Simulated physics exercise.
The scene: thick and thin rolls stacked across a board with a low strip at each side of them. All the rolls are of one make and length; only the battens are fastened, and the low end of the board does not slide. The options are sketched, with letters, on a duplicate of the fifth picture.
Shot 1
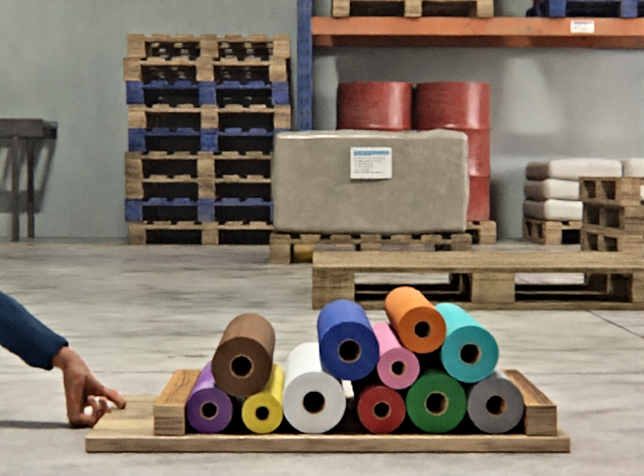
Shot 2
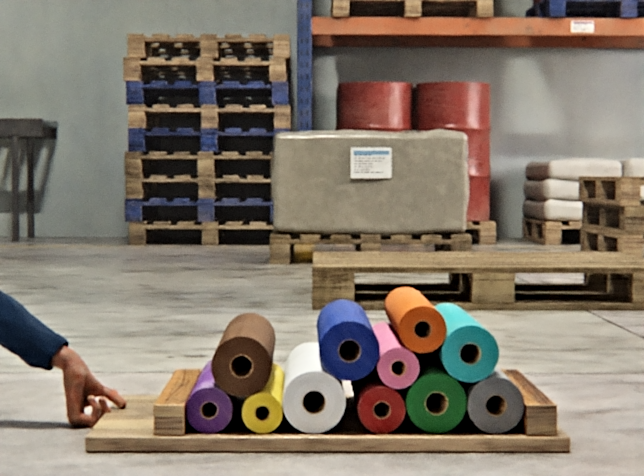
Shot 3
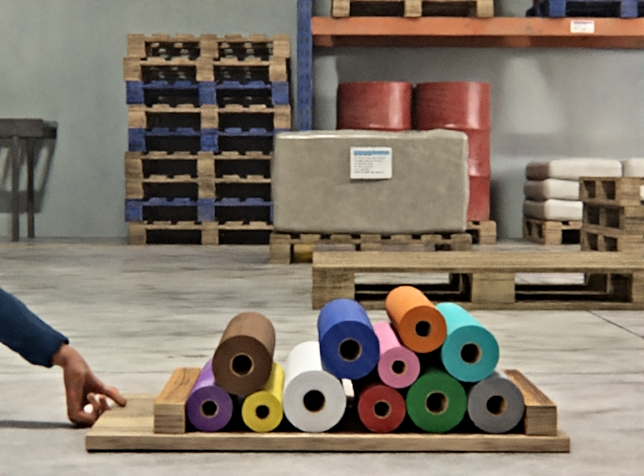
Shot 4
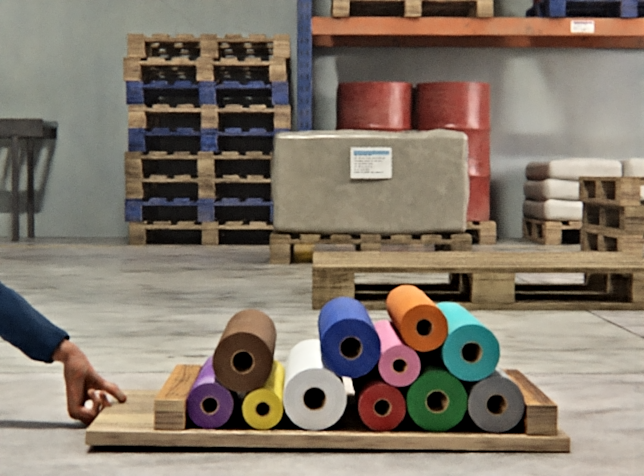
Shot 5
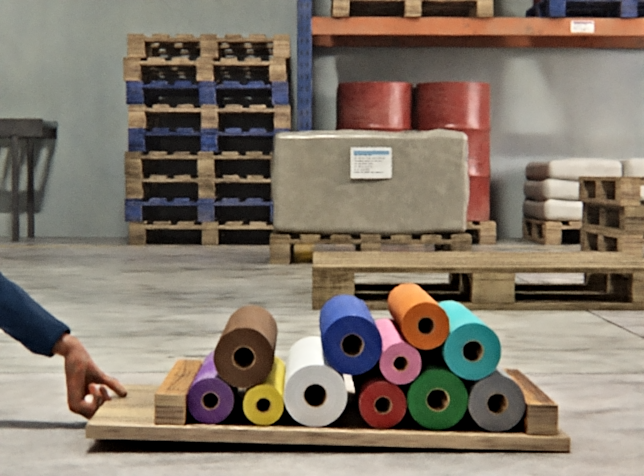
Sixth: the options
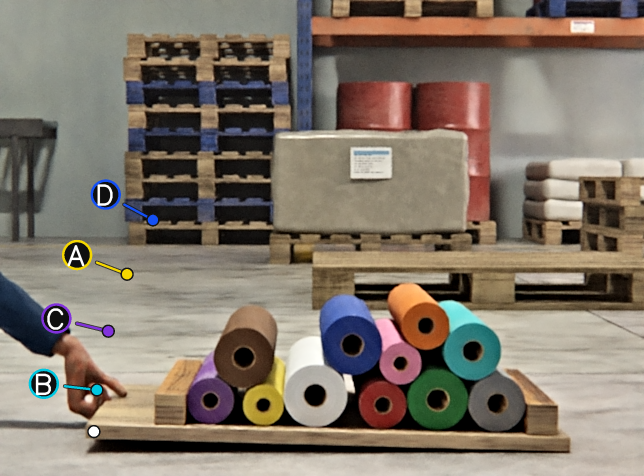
The clip shows colourful rolls stacked between wooden strips on a board in a warehouse, while a hand at the left slowly raises the board's left end a little, the rolls rising slightly with it and staying stacked.
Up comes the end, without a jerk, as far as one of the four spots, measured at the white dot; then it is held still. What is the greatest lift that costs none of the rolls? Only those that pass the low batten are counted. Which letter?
Lift it to C and no more.
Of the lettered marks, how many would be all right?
Two of them.
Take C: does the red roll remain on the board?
The red roll: Yes.
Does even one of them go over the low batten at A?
Yes.
On the marked copy, A at (127, 274); B at (97, 390); C at (109, 331); D at (153, 220); the white dot at (94, 432).
Following C. Soon after the start, board at 12°.
Later, board at 14°.
In the end, board at 14°, none over the low batten.
As for the rest, A three over the low batten (pink, turquoise, orange); B none over the low batten; D four over the low batten (pink, blue, turquoise, orange).
